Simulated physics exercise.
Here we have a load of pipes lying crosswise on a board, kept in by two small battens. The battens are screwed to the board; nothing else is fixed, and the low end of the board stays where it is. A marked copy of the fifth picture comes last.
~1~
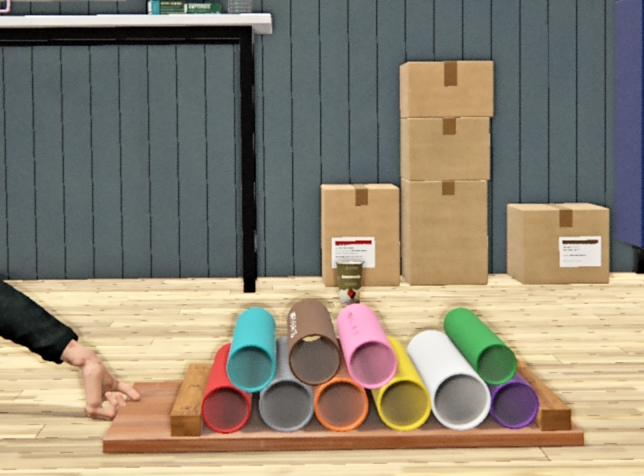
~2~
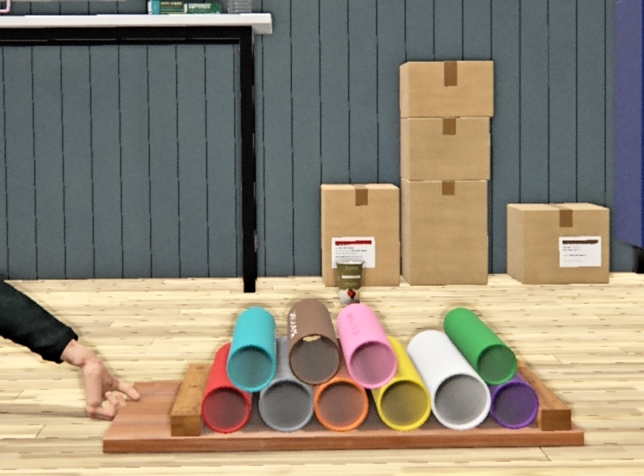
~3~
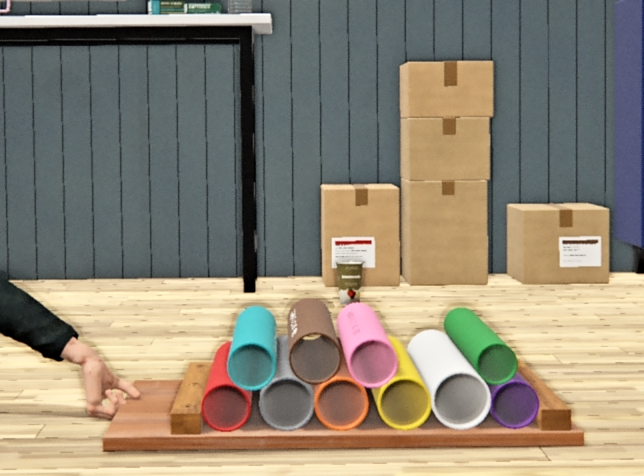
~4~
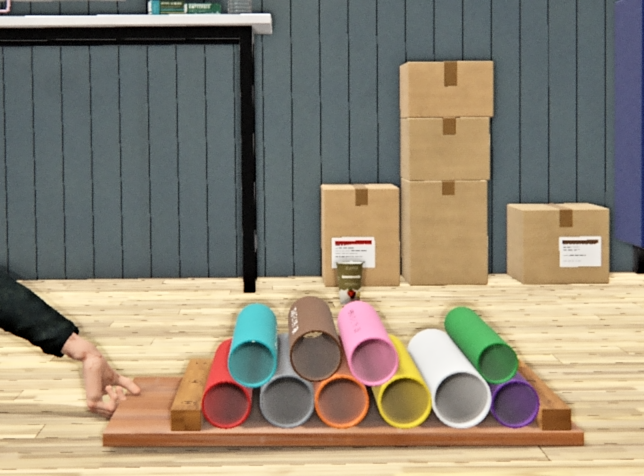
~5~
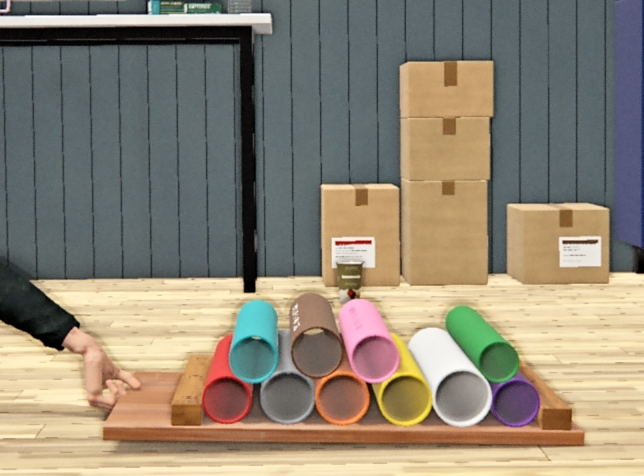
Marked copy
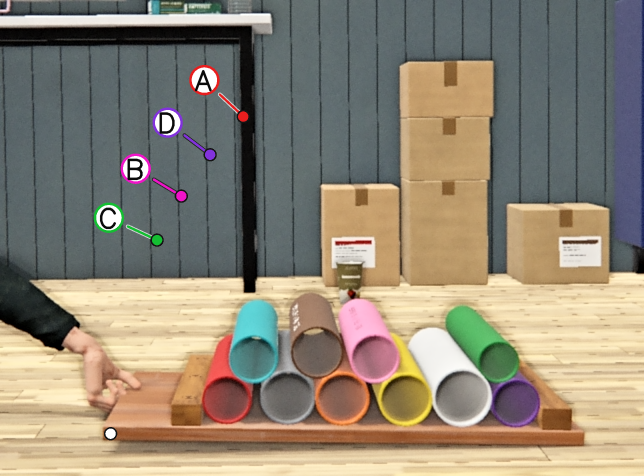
At the start, colourful pipes lie stacked crosswise on a wooden board between two small battens, with a hand at the board's left end and cardboard boxes behind. The hand then raises that left end slightly, and the pipes tilt up a little with the board, keeping their arrangement.
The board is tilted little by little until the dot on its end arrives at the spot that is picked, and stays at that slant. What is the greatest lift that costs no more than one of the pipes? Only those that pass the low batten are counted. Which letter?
Raise it to C.
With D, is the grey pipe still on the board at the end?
Yes.
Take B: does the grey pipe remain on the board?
Yes, with B.
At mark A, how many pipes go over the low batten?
The count is four.
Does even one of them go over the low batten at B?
Yes, at B.
On the marked copy, A at (243, 116); B at (181, 196); C at (157, 240); D at (210, 154); the white dot at (111, 434).
Following C. Soon after the start, board at 16°.
Later, board at 26°.
In the end, board at 26°, one over the low batten (green).
As for the rest, A four over the low batten (pink, brown, turquoise, green); B three over the low batten (pink, brown, green); D four over the low batten (pink, brown, turquoise, green).
